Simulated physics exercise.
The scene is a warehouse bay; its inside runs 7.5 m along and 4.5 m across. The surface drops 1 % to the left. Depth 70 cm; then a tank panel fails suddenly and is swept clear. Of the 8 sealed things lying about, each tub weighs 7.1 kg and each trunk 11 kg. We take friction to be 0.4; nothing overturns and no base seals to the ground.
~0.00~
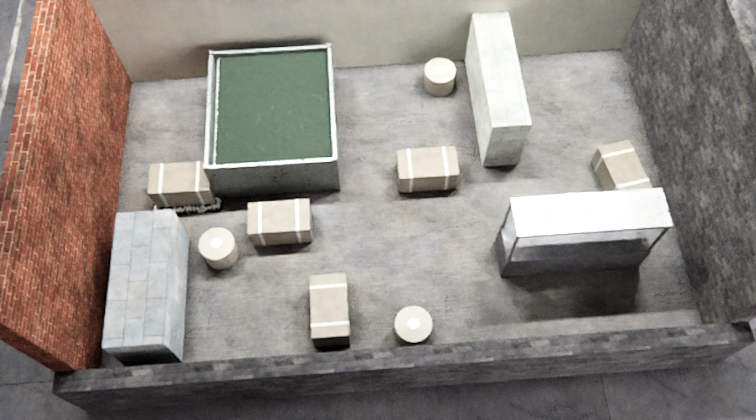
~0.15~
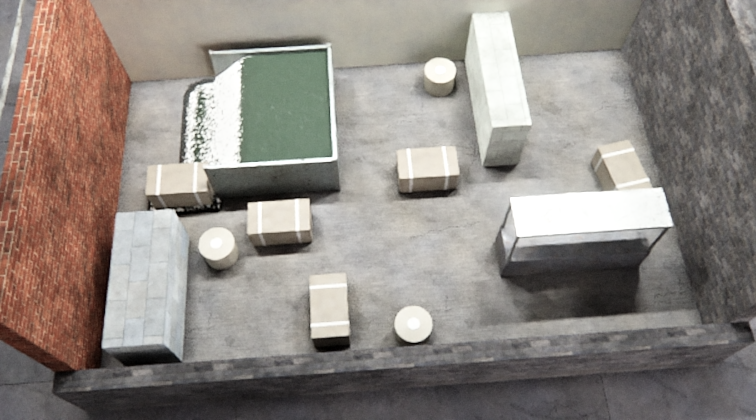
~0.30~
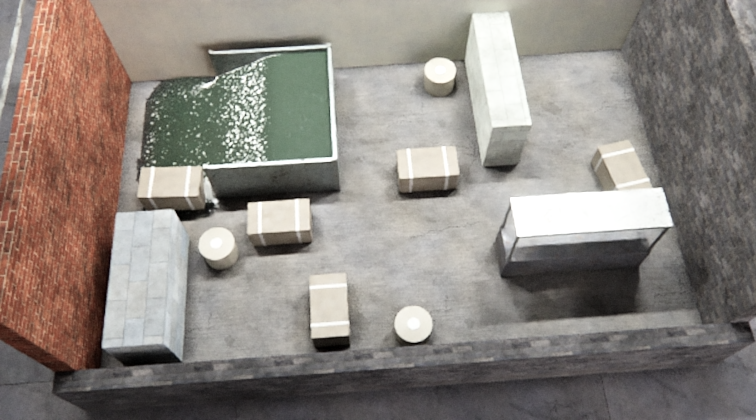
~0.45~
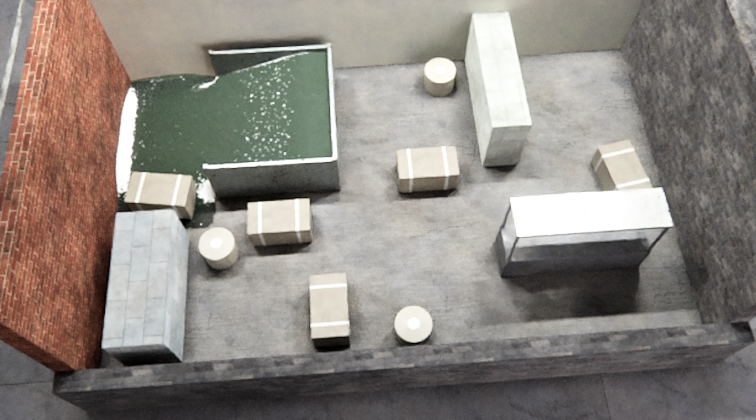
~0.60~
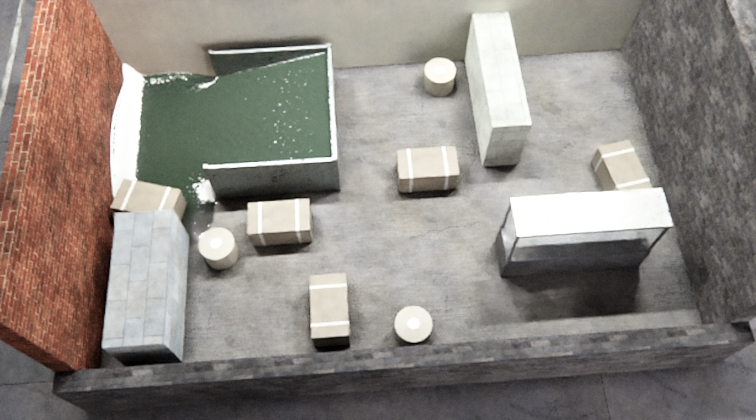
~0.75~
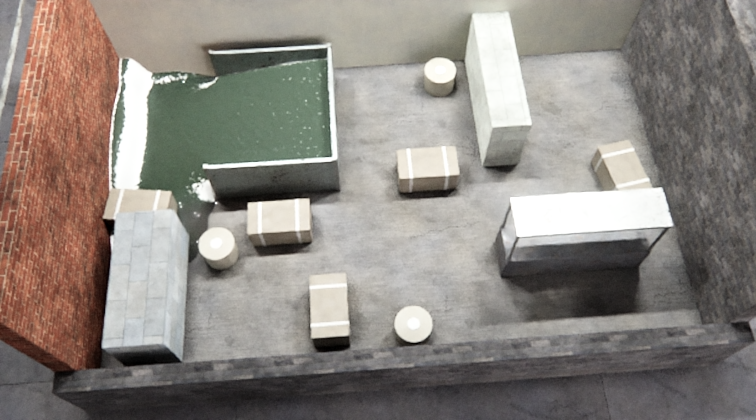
Green water burst out of the walled tank through its left side, spread to the brick wall in a white splash, and pushed one box leftward behind the gray block, while everything else stayed put.
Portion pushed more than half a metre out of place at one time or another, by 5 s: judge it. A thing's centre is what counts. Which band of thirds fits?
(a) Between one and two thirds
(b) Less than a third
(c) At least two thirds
c, at least two thirds.
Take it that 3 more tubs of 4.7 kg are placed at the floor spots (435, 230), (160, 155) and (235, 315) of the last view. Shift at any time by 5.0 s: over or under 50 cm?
Respectively: A bigger shift, a bigger shift, a bigger shift.
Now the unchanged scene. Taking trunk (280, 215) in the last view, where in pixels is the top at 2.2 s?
Around (305, 215).
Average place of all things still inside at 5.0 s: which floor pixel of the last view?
Near (486, 239).
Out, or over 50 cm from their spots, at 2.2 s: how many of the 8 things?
0 of them.
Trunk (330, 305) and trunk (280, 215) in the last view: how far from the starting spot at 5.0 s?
First one 200 cm, second one 250 cm.
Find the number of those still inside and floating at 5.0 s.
Count at that moment: 7.
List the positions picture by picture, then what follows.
In the first picture, a trunk at (179, 177), on the bottom; a tub at (217, 243) rests on the ground; 3.0 m2 under water; 0 of 8 have shifted.
In the second picture, a trunk at (177, 178), on the bottom, 3 cm from its start; a tub at (217, 243) rests on the ground; water covers 4.0 m2; 0 of 8 have shifted.
In the third picture, a trunk at (169, 182) rests on the ground, 14 cm from its start; a tub at (217, 243), on the bottom; 5.4 m2 under water; 1 of 8 have shifted.
In the fourth picture, a trunk at (158, 189), on the bottom, 30 cm from its start; a tub at (217, 243) rests on the ground; 6.3 m2 under water; 1 of 8 have shifted.
In the fifth picture, a trunk at (146, 199) floats, 51 cm from its start; a tub at (217, 243), on the bottom; water covers 6.5 m2; 1 of 8 have shifted.
In the sixth picture, a trunk at (137, 205) floats, 64 cm from its start; a tub at (217, 243), on the bottom; water covers 6.6 m2; 1 of 8 have shifted.
After 1.1 s 1 of 8 are over 50 cm from their spots; 0 afloat.
After 2.2 s 0 of 8 are over 50 cm from their spots; 1 afloat.
After 3.5 s 5 of 8 are over 50 cm from their spots; 3 afloat.
After 5.0 s 6 of 8 are over 50 cm from their spots, and 6 have been at some point; 7 afloat.
